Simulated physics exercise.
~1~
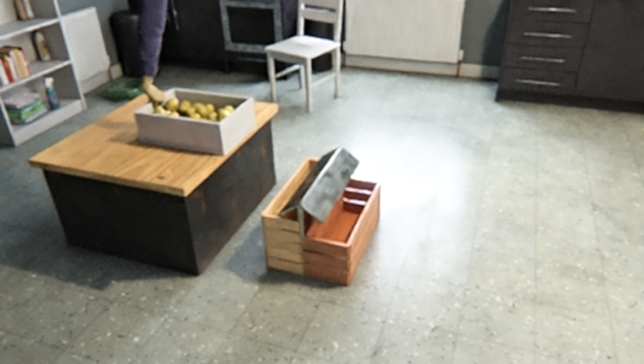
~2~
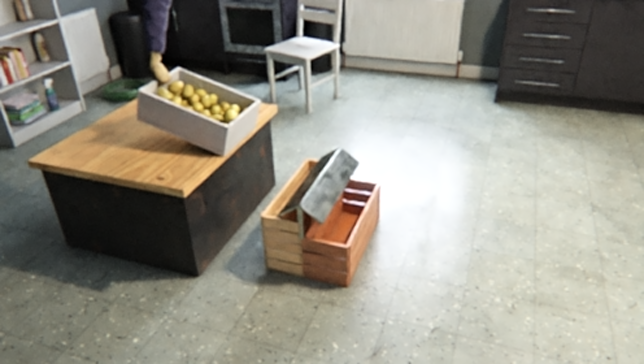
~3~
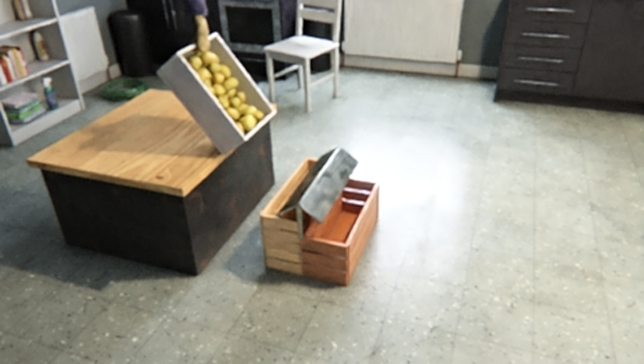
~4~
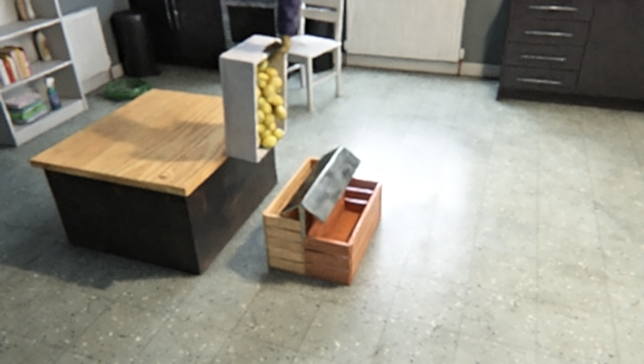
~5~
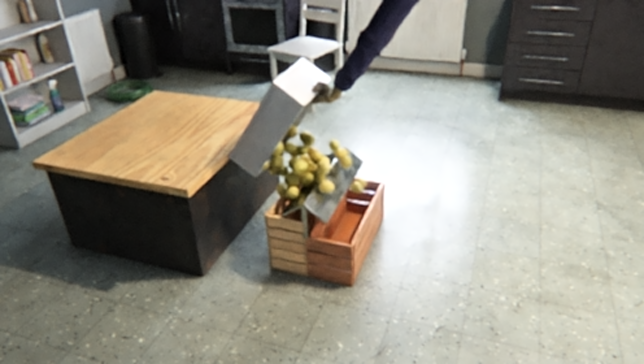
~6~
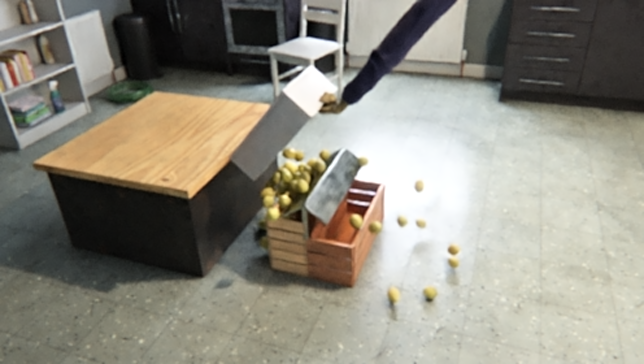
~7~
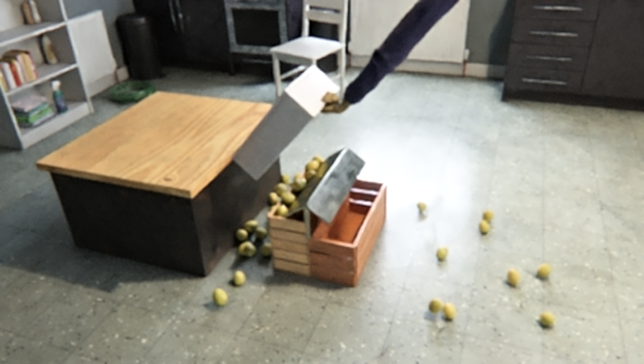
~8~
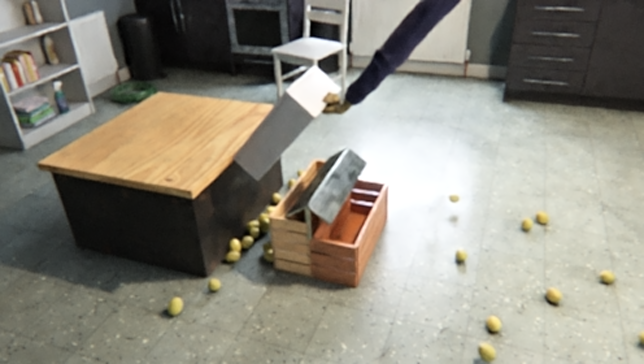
A white crate tips over, spilling lemons into the wooden box and across the floor.
